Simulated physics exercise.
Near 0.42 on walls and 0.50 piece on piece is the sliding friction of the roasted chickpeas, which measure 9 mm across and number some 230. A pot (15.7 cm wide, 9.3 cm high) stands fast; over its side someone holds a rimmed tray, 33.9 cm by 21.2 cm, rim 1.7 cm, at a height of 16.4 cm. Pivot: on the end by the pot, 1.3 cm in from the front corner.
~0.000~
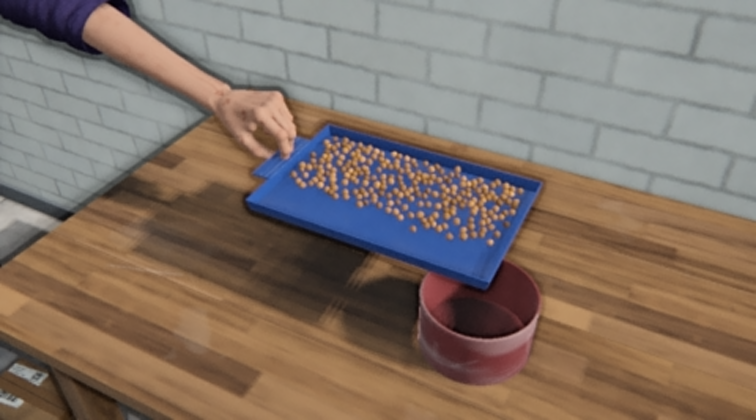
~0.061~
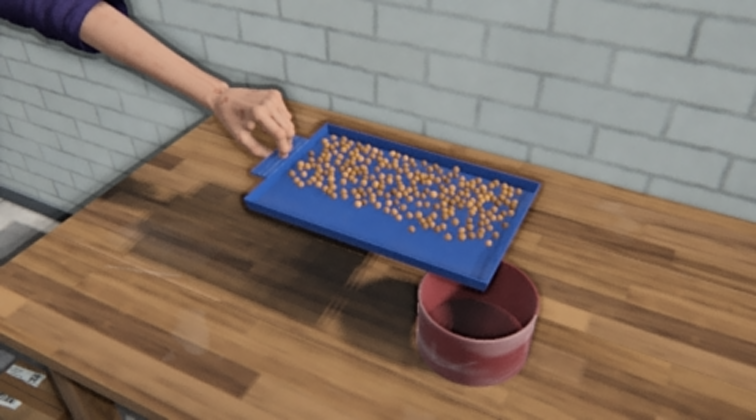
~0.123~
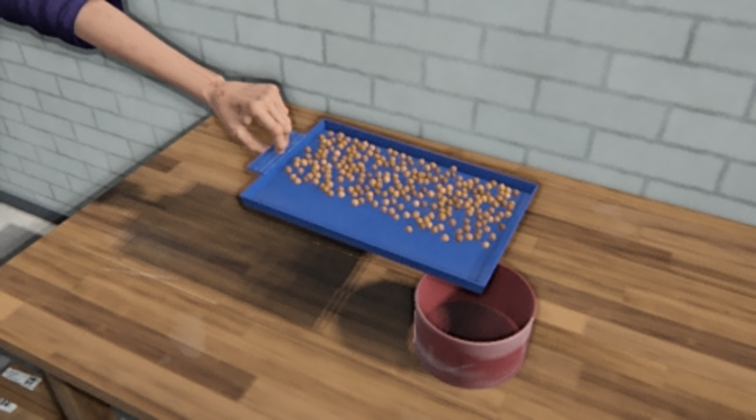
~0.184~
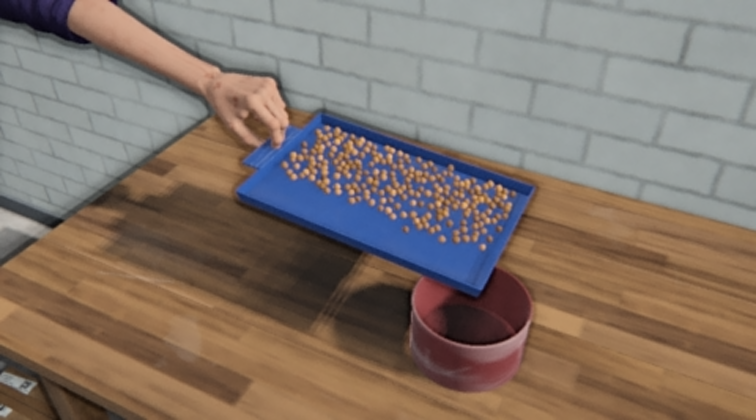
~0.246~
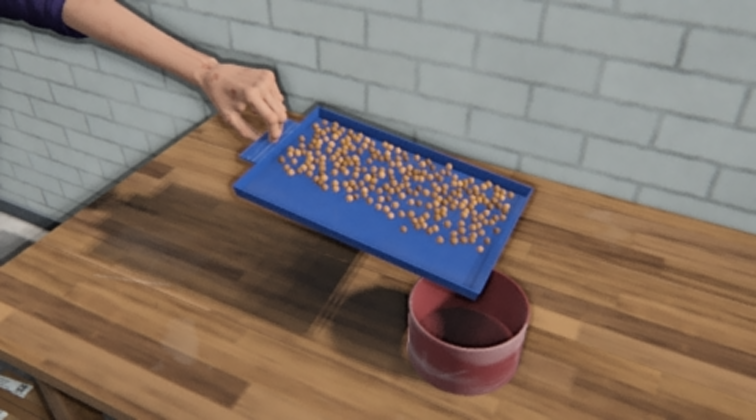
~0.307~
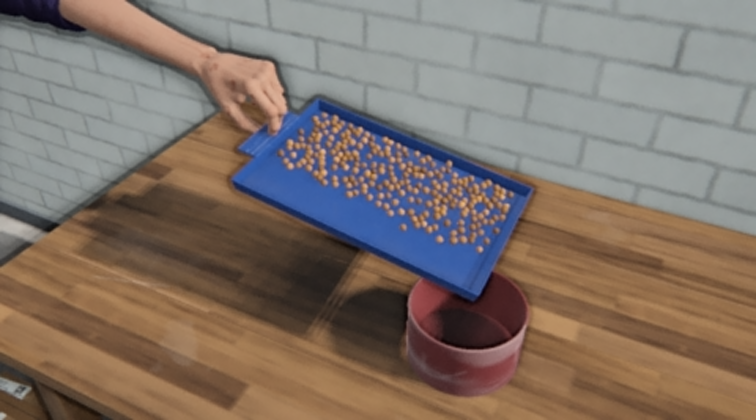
On a wooden tabletop against a pale grey brick wall, the scene is viewed from above at an angle. A hand in a dark purple sleeve reaches from the upper left to a blue rimmed tray scattered with small orange-brown balls, its right front corner above a dark red round pot. The tray tilts slightly, its left side rising, while the balls barely shift and the view drifts slightly.
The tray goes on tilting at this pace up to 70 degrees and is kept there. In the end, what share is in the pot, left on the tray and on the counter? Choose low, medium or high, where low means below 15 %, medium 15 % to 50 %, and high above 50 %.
Shares - pot: Low, tray: High, counter: Low.
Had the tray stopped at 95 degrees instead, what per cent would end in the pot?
Around 10 in a hundred.
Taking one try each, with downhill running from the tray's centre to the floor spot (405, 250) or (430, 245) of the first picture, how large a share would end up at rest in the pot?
The share comes to roughly 0 in a hundred, then roughly 0 in a hundred.
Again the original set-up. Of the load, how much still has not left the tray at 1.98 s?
Around 95 percent.
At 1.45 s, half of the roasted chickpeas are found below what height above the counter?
About 22 centimetres.
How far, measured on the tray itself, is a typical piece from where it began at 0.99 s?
About 14 cm.
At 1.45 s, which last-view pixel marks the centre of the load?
Around (491, 229).
Then, at 0.99 s, tilt 38 degrees; the tray holds 100 %, the pot 0 %.
After 1.45 s, tilt 57 degrees; the tray holds 95 %, the pot 0 %.
After 1.98 s, tilt 70 degrees; the tray holds 95 %, the pot 0 %.
At rest (2.3 s), pot 0 %, tray 95 %, counter 5 %.
